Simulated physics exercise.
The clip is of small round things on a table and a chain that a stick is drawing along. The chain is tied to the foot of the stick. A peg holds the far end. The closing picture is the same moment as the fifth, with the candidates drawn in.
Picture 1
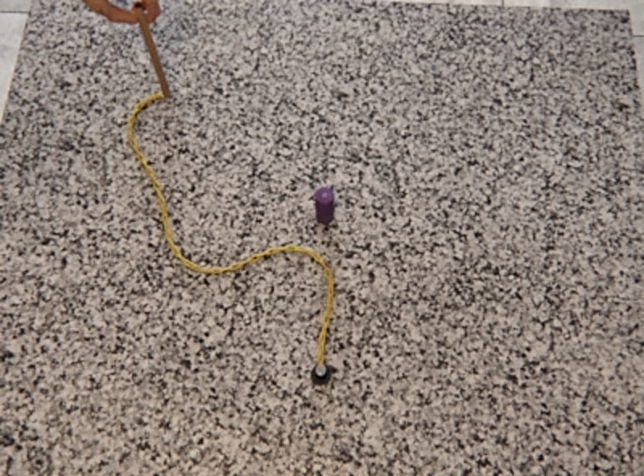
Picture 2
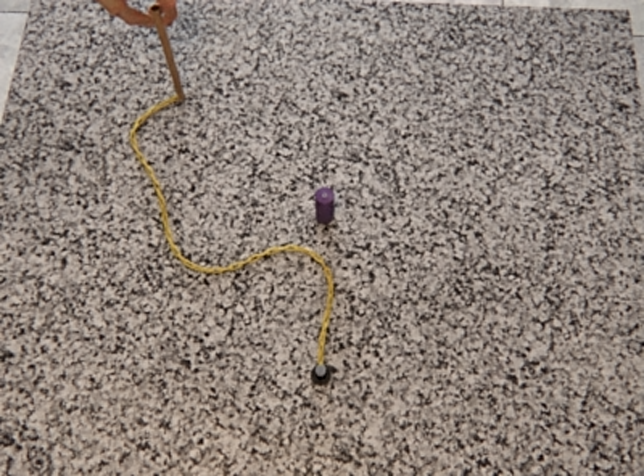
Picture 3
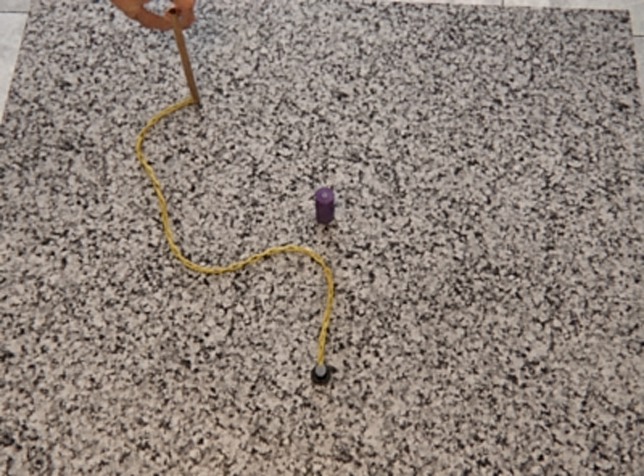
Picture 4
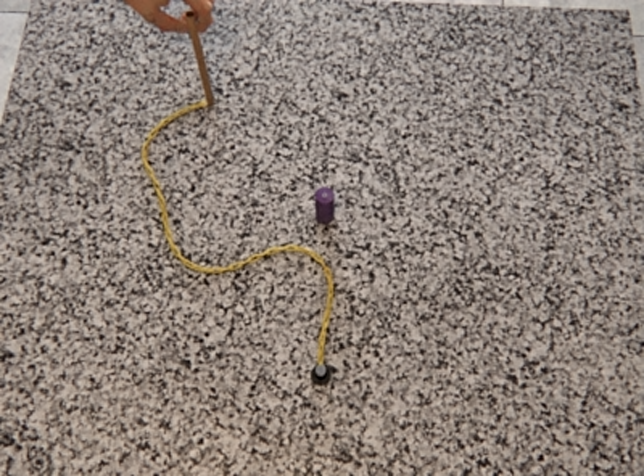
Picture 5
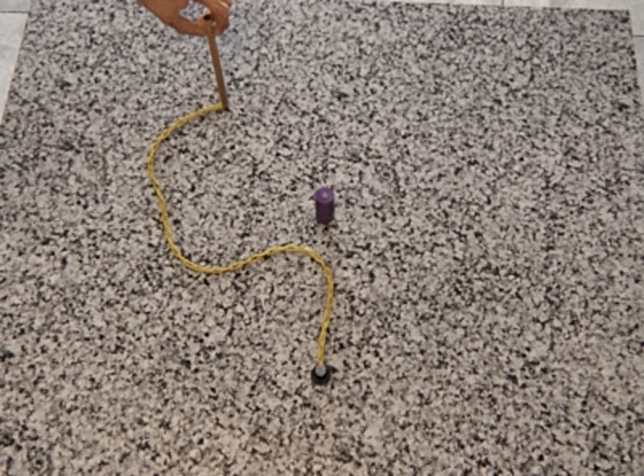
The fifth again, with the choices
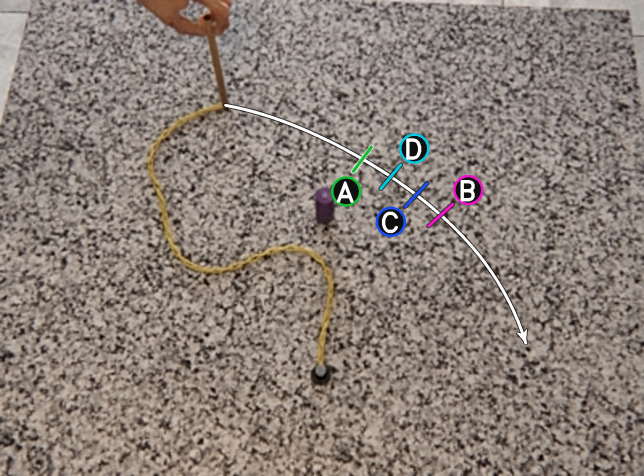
On a speckled surface, a hand moves a stick right, drawing along a yellow chain's end.
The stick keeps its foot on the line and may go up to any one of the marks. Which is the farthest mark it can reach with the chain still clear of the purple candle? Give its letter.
As far as tick B.
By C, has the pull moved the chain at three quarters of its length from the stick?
By then, no.
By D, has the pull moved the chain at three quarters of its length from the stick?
No.
On the marked copy, A at (362, 159); B at (441, 215); C at (416, 195); D at (391, 177); the route from (226, 105) via (399, 183) to (526, 343).
With B. Early on, foot of the stick (306, 131), middle of the chain (202, 270).
Further on, foot of the stick (380, 170), middle of the chain (203, 268).
At the end, foot of the stick (441, 216), middle of the chain (215, 255); nothing has been touched.
As for the rest, A is safe but short; C is safe but short; D is safe but short.
